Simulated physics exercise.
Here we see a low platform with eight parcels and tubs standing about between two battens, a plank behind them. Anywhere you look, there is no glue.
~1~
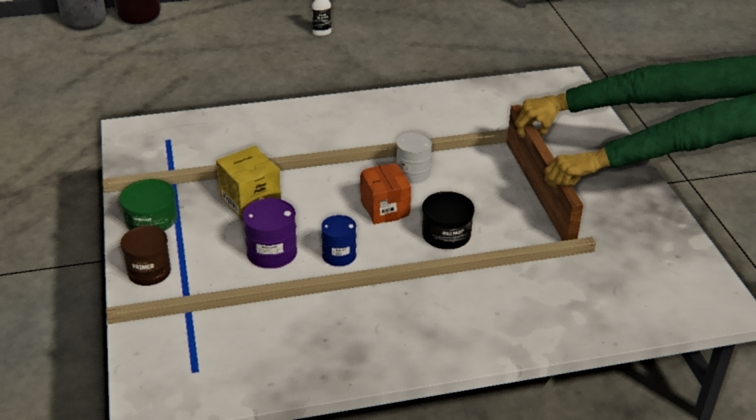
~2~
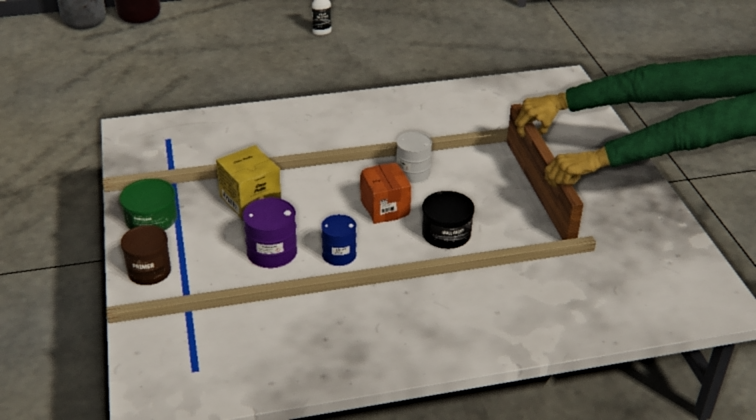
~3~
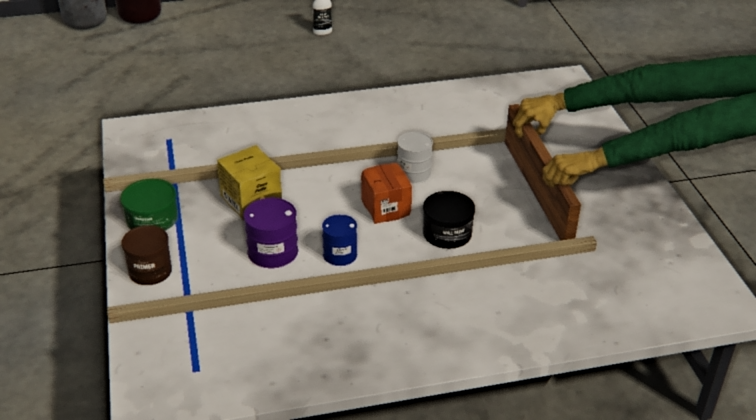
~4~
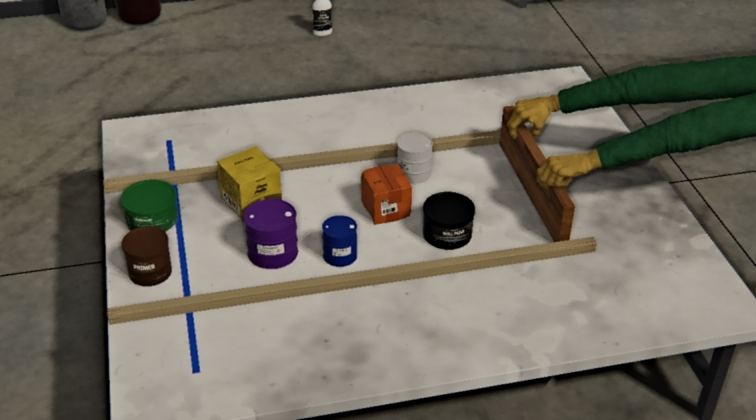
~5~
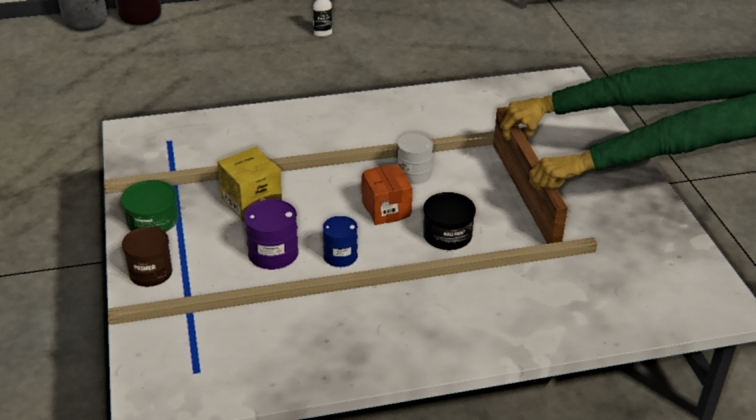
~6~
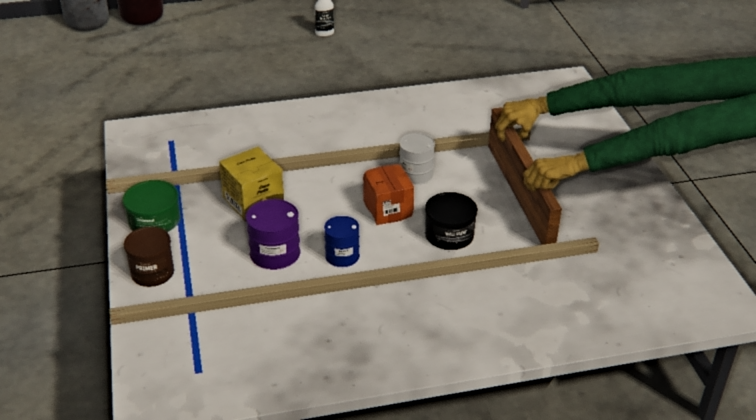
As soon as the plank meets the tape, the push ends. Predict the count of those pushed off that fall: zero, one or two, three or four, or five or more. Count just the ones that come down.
The count is one or two.
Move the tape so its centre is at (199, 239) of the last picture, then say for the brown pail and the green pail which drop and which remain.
Here's the result: The brown pail keeps its place, while as for the green pail, it ends up below.
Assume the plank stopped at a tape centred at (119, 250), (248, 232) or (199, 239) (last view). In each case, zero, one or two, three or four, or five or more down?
One after the other, the answers are 5 or more; none; one to two.
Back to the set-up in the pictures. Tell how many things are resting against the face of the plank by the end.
At rest, 3 are in contact.
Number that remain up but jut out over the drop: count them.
Counting them gives 3.
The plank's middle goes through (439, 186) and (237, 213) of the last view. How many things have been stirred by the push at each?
Respectively 2 and 8.
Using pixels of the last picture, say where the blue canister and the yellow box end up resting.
In the last picture the blue canister sits at (159, 283) while the yellow box sits at (117, 197).
A little later, none off yet; brown pail at rest near (150, 257); green pail at rest near (153, 208); yellow box at rest near (252, 184).
Next, none off yet; brown pail shifted a little near (139, 258); green pail shifted a little near (136, 210); yellow box shifted about its own width near (186, 192).
When it is over, the number that fall off is one or two; down, green pail.
